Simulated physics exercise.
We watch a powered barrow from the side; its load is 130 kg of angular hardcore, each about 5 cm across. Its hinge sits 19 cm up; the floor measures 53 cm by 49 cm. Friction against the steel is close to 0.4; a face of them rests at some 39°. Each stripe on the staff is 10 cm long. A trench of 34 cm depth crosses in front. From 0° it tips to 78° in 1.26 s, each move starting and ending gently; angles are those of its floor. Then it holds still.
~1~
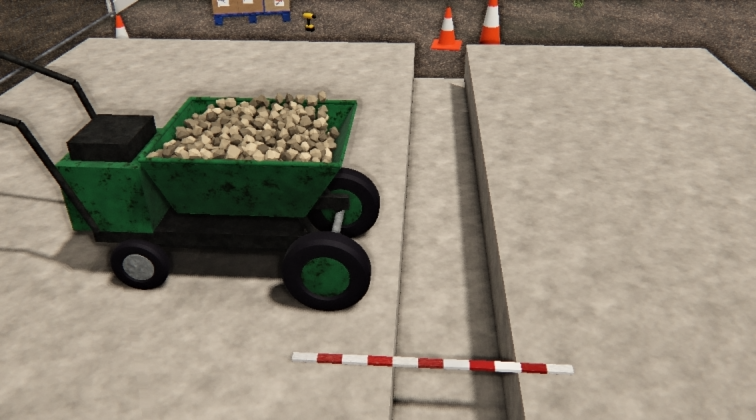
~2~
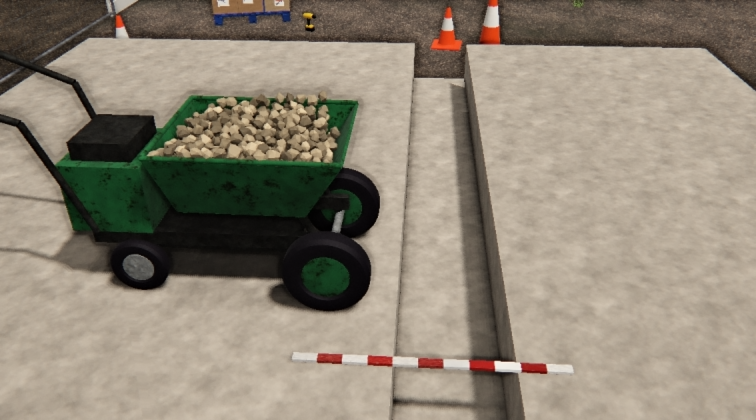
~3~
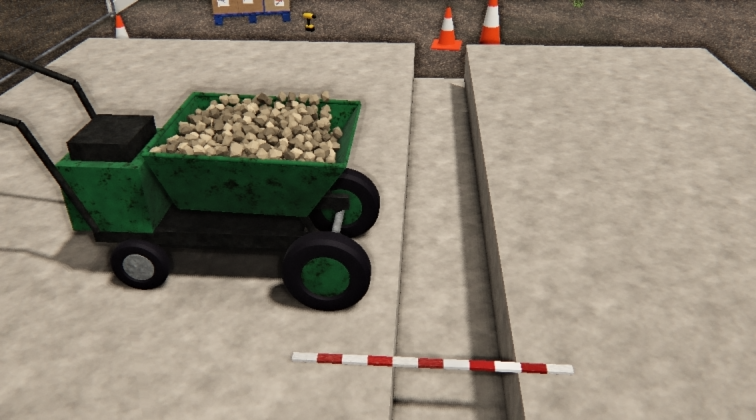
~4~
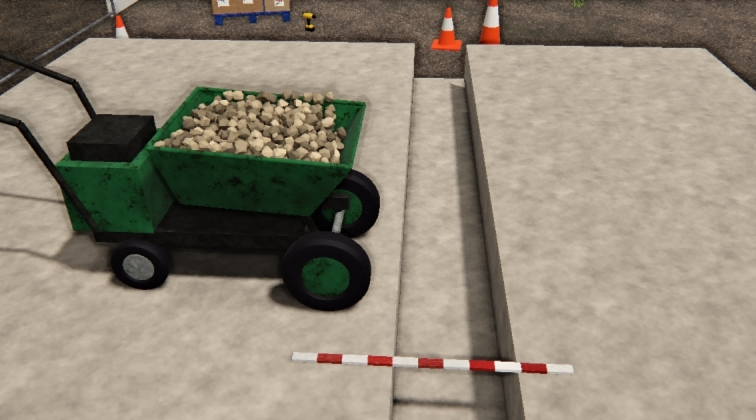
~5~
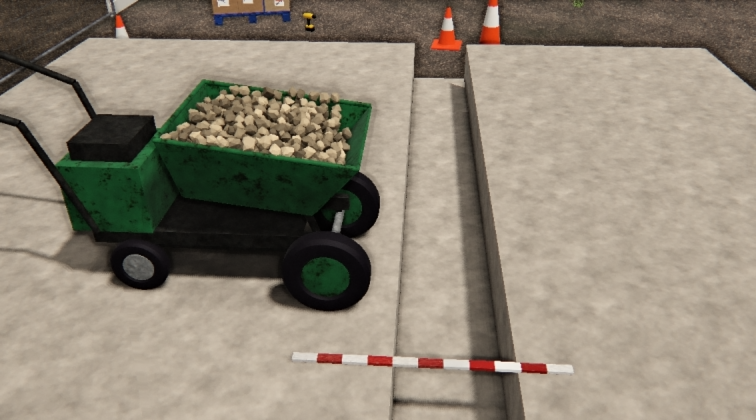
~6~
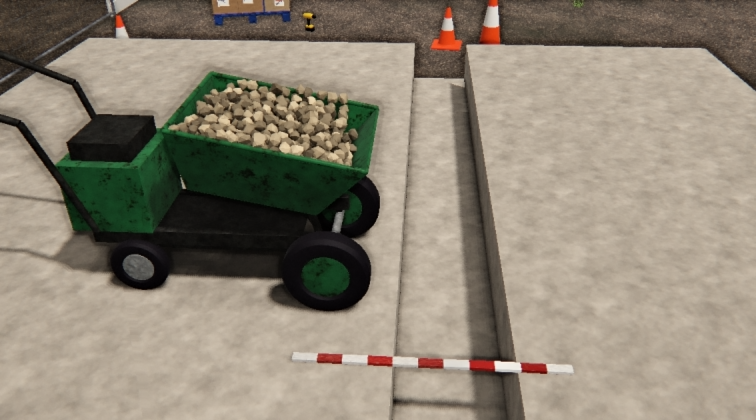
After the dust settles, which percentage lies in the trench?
Close to 77 in a hundred.
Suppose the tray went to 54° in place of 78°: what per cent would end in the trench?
It would be near 15 per cent.
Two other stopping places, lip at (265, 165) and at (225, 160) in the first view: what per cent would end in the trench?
First some 100, then 65 per cent.
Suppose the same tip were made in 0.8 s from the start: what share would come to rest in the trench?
In that case some 65 per cent.
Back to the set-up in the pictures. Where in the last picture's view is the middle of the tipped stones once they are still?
Their middle is at about (474, 311).
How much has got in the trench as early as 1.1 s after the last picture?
About 30 per cent by then.
Then, 0.6 s after the last picture the floor is at 65°, 98 % in the tray, 2 % in the trench; the foremost stones are at (471, 222).
Then, 1.1 s after the last picture the floor is at 78°, 55 % in the tray, 31 % in the trench, 14 % past the trench; the foremost stones are at (580, 279).
Then, 1.4 s after the last picture the floor is at 78°, 31 % in the tray, 48 % in the trench, 21 % past the trench; the foremost stones are at (630, 275).
Then, 3.4 s after the last picture the floor is at 78°, 2 % in the tray, 77 % in the trench, 21 % past the trench; the foremost stones are at (639, 282).
